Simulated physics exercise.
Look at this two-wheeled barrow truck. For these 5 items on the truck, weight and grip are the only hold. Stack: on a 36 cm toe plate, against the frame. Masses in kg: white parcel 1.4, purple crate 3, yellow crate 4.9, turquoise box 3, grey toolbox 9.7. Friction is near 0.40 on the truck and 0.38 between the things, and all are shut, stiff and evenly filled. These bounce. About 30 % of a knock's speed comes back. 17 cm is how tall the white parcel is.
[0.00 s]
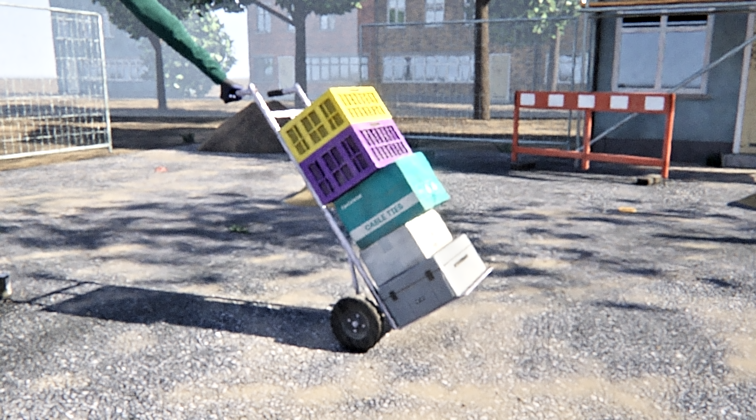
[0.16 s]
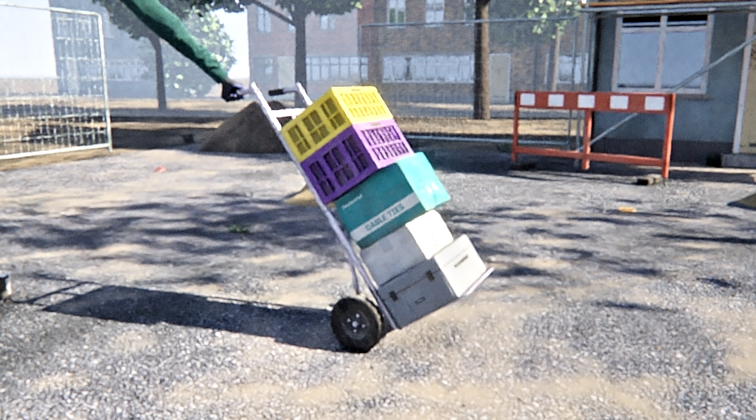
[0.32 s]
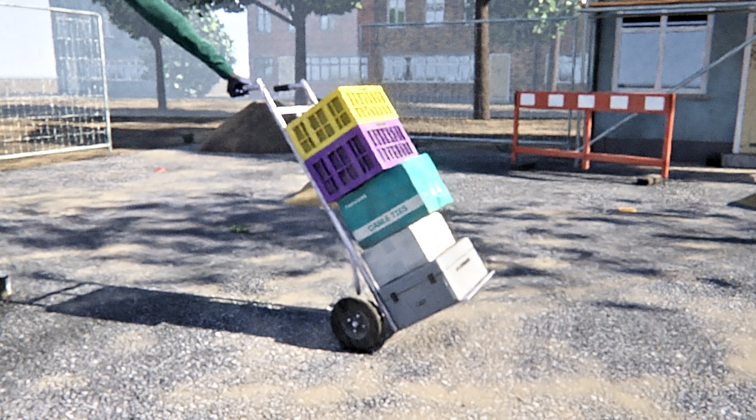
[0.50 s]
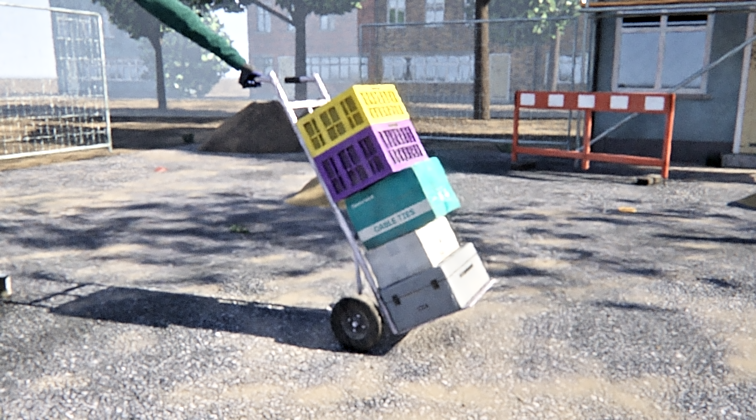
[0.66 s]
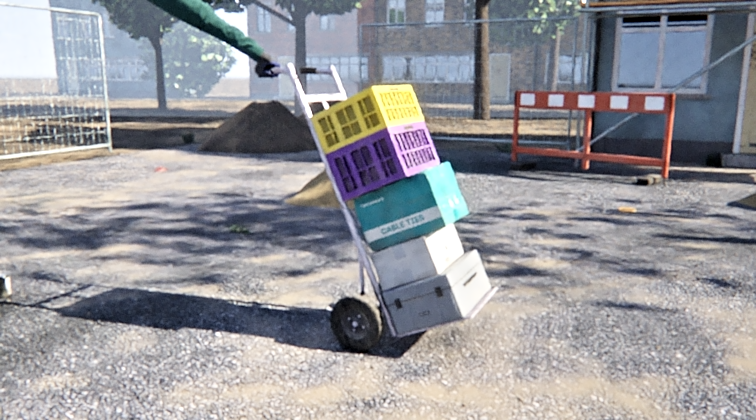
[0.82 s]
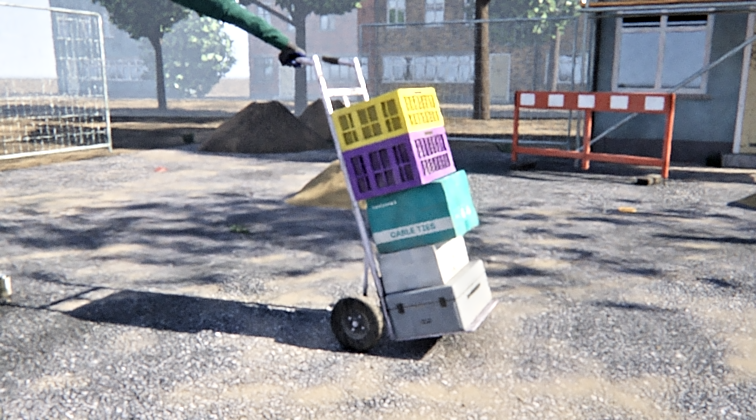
A loaded hand truck stacked with crates and boxes leaning back, then being tilted steadily more upright by a green-sleeved arm.
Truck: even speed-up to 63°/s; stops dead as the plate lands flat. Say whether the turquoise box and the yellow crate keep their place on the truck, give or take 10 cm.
The turquoise box moves beyond the limit, the yellow crate moves beyond the limit.
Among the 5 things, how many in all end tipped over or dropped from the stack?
The count comes out at 4.
Around 1.62 s, truck upright; yellow crate tipped 19° against what carries it near (501, 135); turquoise box tipped 19° against what carries it near (472, 232); purple crate tipped 19° against what carries it.
Around 2.02 s, truck upright; purple crate and yellow crate now dropped from the stack; turquoise box tipped 51° against what carries it near (509, 250); white parcel tipped 51° against what carries it.
Around 2.32 s, truck upright; turquoise box now dropped from the stack; white parcel on its side.
Finally (3.3 s), dropped from the stack, purple crate, yellow crate and turquoise box; on their side or leaning hard on the truck, white parcel; grey toolbox still in place (within 10 cm). Final places as that camera would see them, turquoise box near (560, 320), yellow crate near (743, 373).
